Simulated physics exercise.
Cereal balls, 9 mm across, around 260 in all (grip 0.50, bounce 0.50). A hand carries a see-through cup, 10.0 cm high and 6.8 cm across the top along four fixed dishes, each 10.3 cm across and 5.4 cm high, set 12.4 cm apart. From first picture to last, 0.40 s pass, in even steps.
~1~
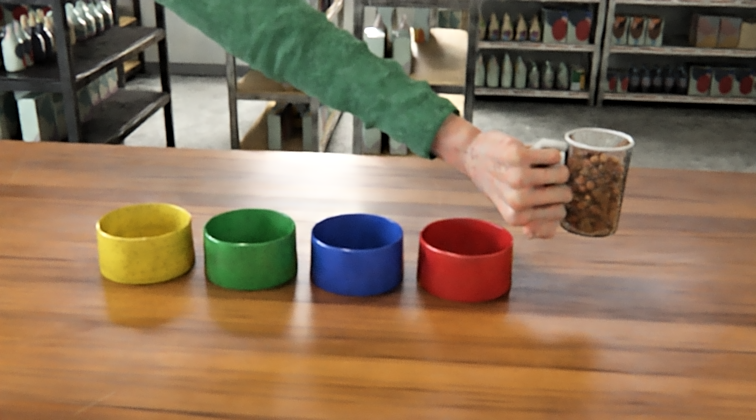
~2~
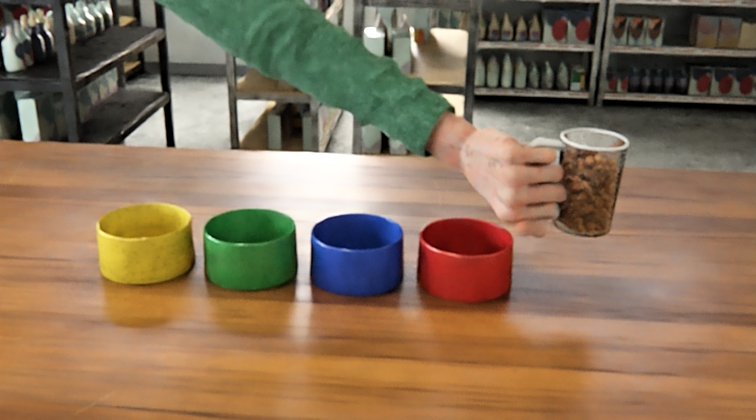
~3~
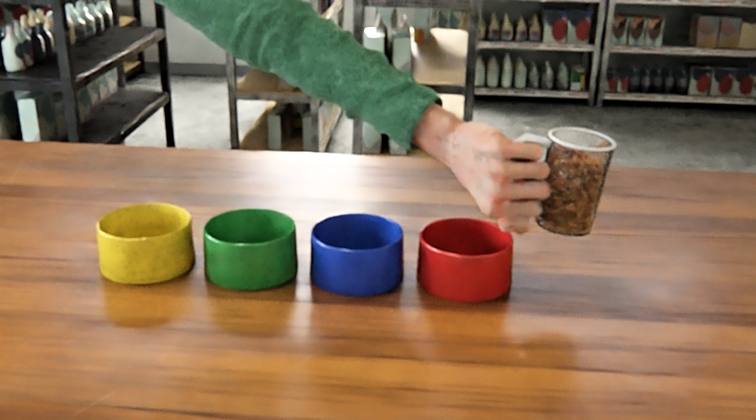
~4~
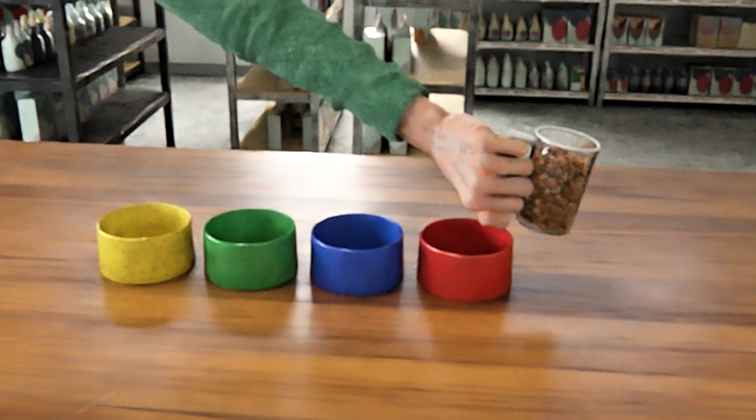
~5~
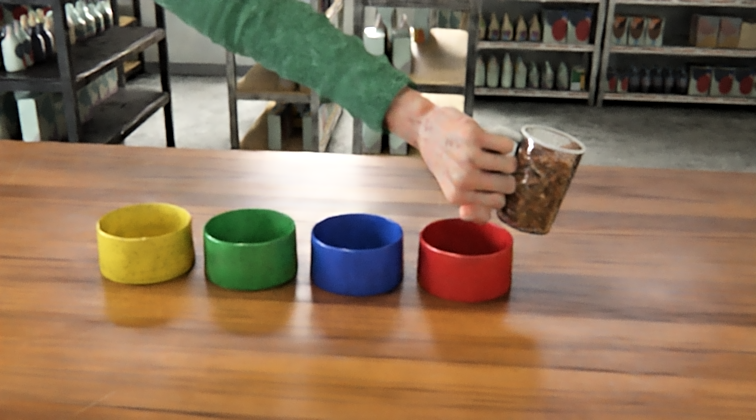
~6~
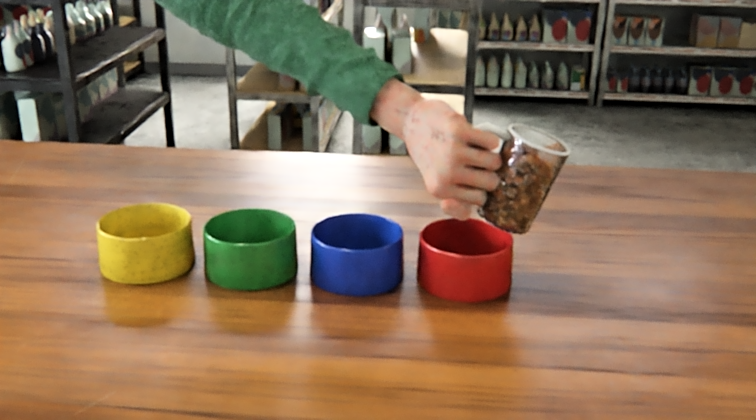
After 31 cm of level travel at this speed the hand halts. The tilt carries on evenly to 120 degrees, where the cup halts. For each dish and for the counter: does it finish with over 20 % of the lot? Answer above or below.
Red: Below, blue: Above, green: Below, yellow: Below, counter: Below.
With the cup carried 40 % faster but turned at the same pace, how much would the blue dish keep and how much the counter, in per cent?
Blue 100, counter 0.
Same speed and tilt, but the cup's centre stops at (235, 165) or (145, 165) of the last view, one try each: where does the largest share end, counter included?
Most goes to: Green; counter.
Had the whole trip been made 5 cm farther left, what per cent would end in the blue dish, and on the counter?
Blue 60, counter 40.
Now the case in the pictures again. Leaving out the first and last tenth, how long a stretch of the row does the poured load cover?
Roughly 6 cm.
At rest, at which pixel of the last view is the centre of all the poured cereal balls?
At about (362, 257).
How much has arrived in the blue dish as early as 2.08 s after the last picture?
Some 85 per cent.
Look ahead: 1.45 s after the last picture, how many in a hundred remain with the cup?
About 100 per cent.
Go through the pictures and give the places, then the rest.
The first picture shows cup at (594, 183), tilt 0 degrees, lip at (632, 141), moved 0.0 cm; middle of the pieces at (591, 193); red dish at (466, 237); blue dish at (357, 231); green dish at (250, 226); yellow dish at (144, 221).
The second picture shows cup at (588, 183), tilt 1 degrees, lip at (627, 141), moved 0.6 cm; middle of the pieces at (585, 192).
The third picture shows cup at (572, 182), tilt 5 degrees, lip at (614, 143), moved 2.3 cm; middle of the pieces at (569, 192).
The fourth picture shows cup at (555, 182), tilt 10 degrees, lip at (599, 145), moved 4.2 cm; middle of the pieces at (551, 191).
The fifth picture shows cup at (538, 181), tilt 14 degrees, lip at (584, 147), moved 6.0 cm; middle of the pieces at (533, 190).
The sixth picture shows cup at (521, 180), tilt 18 degrees, lip at (569, 150), moved 7.9 cm; middle of the pieces at (515, 189); red dish at (466, 237); blue dish at (357, 231); green dish at (250, 226); yellow dish at (144, 221).
Then, 0.87 s after the last picture, tilt 66 degrees; cup holds 100 %.
Then, 1.45 s after the last picture, tilt 97 degrees; cup holds 100 %.
Then, 2.08 s after the last picture, tilt 120 degrees; cup holds 15 %, blue 85 %.
In the end, red 0 %, blue 100 %, green 0 %, yellow 0 %, counter 0 %.
